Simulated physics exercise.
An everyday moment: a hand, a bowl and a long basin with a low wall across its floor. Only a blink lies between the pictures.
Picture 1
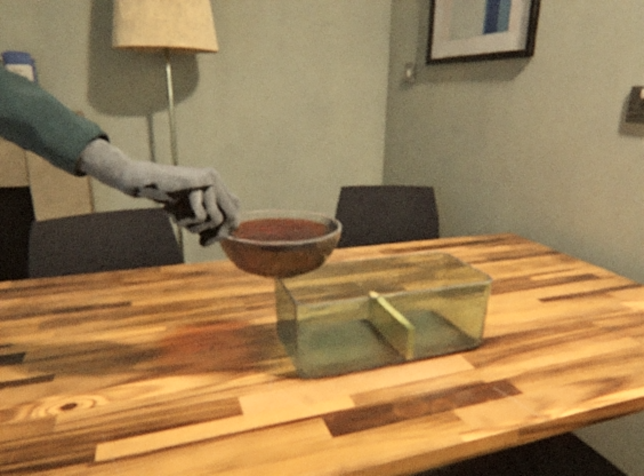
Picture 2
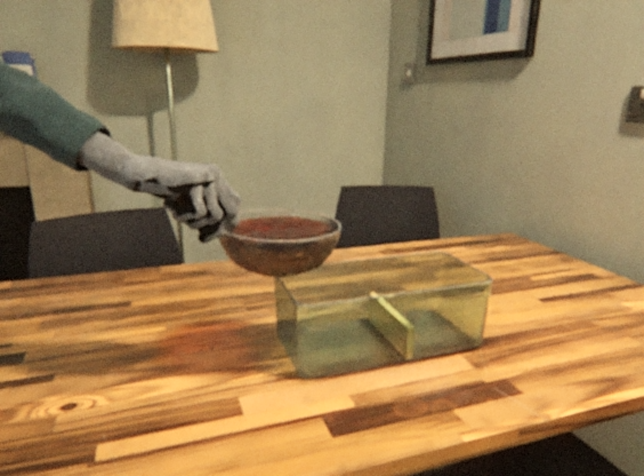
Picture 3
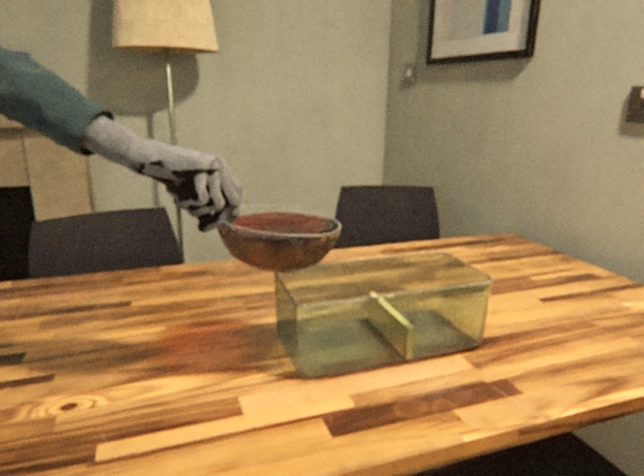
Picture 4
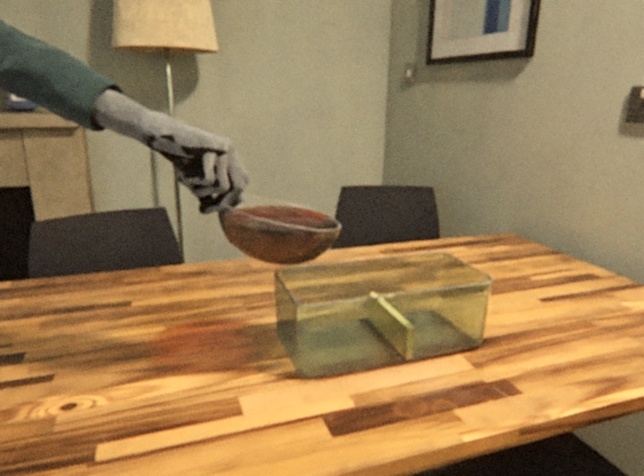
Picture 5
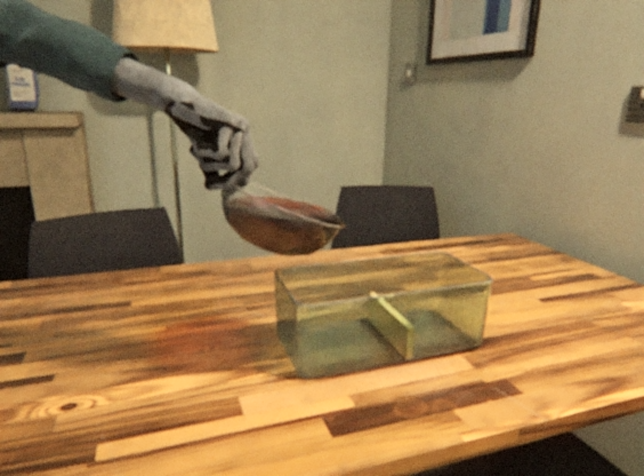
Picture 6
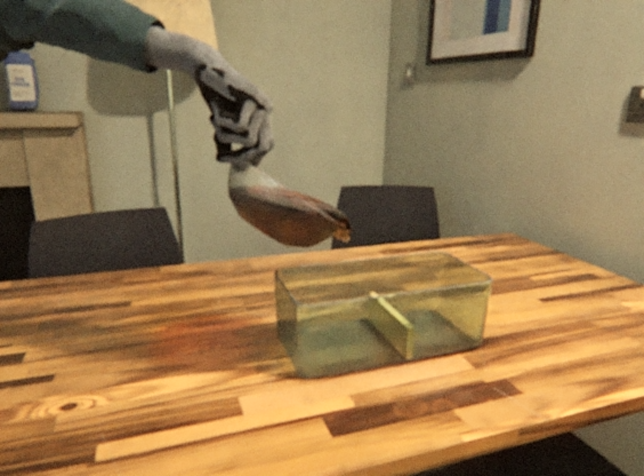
A gloved hand tilting a glass bowl of reddish liquid steeply to the right above a divided clear basin on a wooden table.
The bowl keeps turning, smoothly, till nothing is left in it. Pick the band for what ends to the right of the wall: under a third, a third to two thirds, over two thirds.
In the end between a third and two thirds is right of the wall.
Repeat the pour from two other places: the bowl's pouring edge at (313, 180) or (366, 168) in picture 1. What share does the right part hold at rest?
Near 50 % and 70 %.
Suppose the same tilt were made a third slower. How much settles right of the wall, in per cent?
Close to 65 per cent.
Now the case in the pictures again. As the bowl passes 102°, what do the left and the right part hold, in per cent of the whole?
The left part 10 per cent, the right part 25.
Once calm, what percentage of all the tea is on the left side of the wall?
It comes to 35 per cent or so.
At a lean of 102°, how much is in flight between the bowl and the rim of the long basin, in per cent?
Near 55 %.
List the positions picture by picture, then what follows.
Tilt 0°; pouring edge (336, 222); surface from (220, 236) to (332, 227); the long basin's rim runs from (285, 288) to (468, 266); the wall's top is at (390, 310), in the first picture.
Tilt 2°; pouring edge (336, 222); surface from (220, 234) to (332, 225), in the second picture.
Tilt 6°; pouring edge (336, 222); surface from (220, 228) to (333, 222), in the third picture.
Tilt 14°; pouring edge (336, 222); surface from (221, 219) to (334, 217), in the fourth picture.
Tilt 23°; pouring edge (335, 222); surface from (224, 205) to (331, 215); 4 per cent is over the edge, in the fifth picture.
Tilt 35°; pouring edge (335, 222); surface from (230, 190) to (320, 206); 10 per cent is over the edge, in the sixth picture.
A moment on, the bowl is tipped right over and 7 per cent is still to pour, 11 is left of the wall and 25 right of it.
Next, the bowl is tipped right over and 0 per cent is still to pour, 18 is left of the wall and 62 right of it.
Then the bowl is tipped right over and 0 per cent is still to pour, 32 is left of the wall and 59 right of it.
Later the bowl is tipped right over and 0 per cent is still to pour, 35 is left of the wall and 59 right of it.
At rest 36 per cent lies left of the wall, 59 right of it and 6 outside.
